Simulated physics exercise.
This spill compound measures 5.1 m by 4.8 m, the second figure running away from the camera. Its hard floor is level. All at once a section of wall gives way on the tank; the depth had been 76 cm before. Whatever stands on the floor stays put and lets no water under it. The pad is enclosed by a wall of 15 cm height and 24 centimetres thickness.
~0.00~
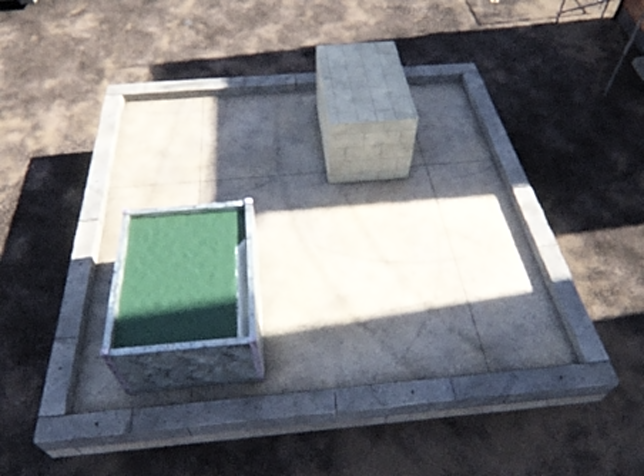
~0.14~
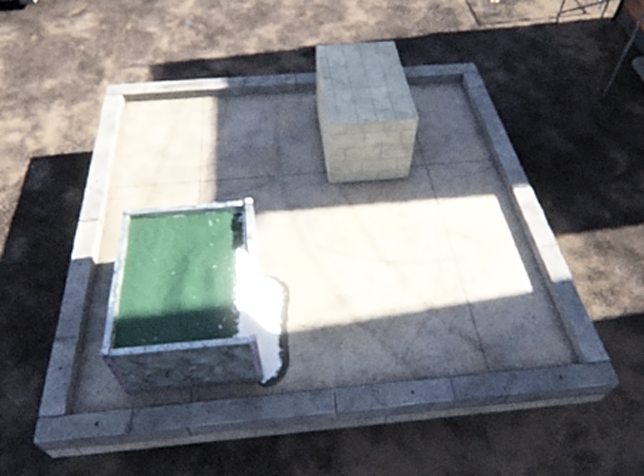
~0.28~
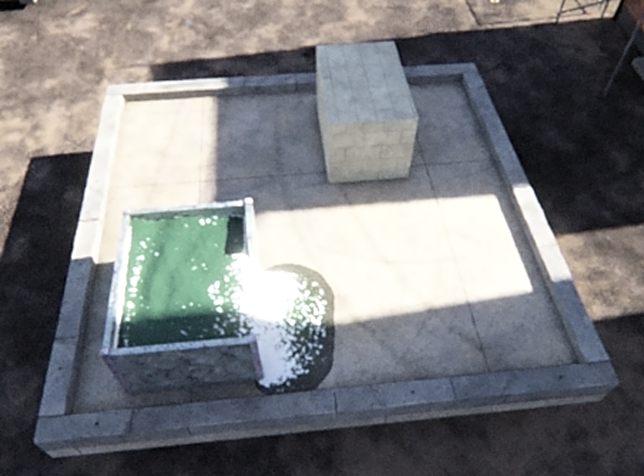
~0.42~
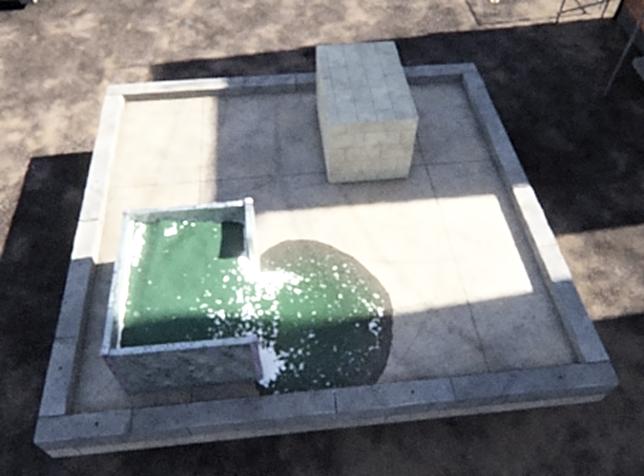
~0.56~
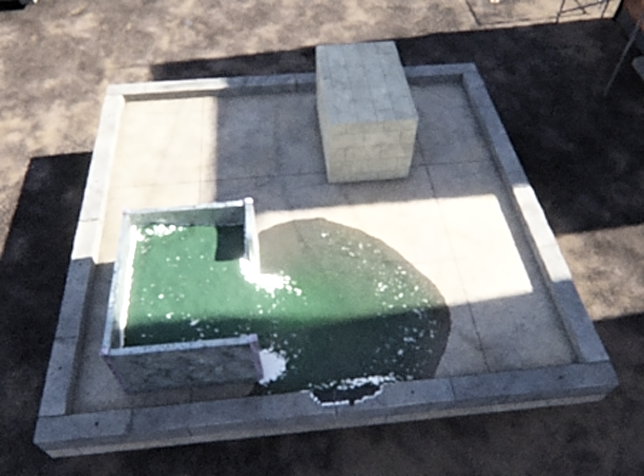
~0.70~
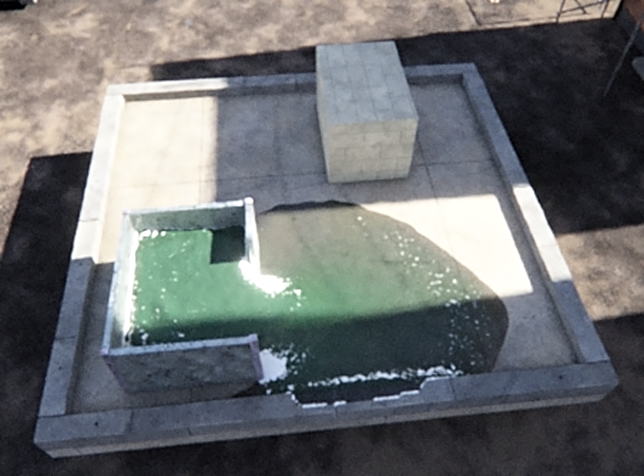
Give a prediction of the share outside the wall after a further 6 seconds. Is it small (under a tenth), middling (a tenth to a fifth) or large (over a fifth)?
It is large, over a fifth.
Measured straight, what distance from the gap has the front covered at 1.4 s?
About 3.8 m.
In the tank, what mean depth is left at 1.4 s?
It averages close to 32 cm.
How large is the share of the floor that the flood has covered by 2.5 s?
Close to 45 in a hundred.
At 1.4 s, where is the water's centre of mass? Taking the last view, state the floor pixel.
Its balance point sits around (326, 312).
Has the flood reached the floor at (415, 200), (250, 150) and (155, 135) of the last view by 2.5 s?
Going through the three points: Awash, then not yet touched, then not yet touched.
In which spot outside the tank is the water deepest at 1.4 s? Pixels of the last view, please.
In the final picture, near (558, 322).
After 1.1 s water covers 35 % of the floor and is deepest (32 cm) near (564, 337); 0 % is over the wall.
After 1.4 s water covers 40 % of the floor and is deepest (44 cm) near (558, 322); 1 % is over the wall.
After 2.5 s water covers 45 % of the floor and is deepest (29 cm) near (577, 368); 18 % is over the wall.
After 4.0 s water covers 45 % of the floor and is deepest (20 cm) near (414, 88); 24 % is over the wall.
After 6.0 s water covers 65 % of the floor and is deepest (16 cm) near (397, 113); 25 % is over the wall.
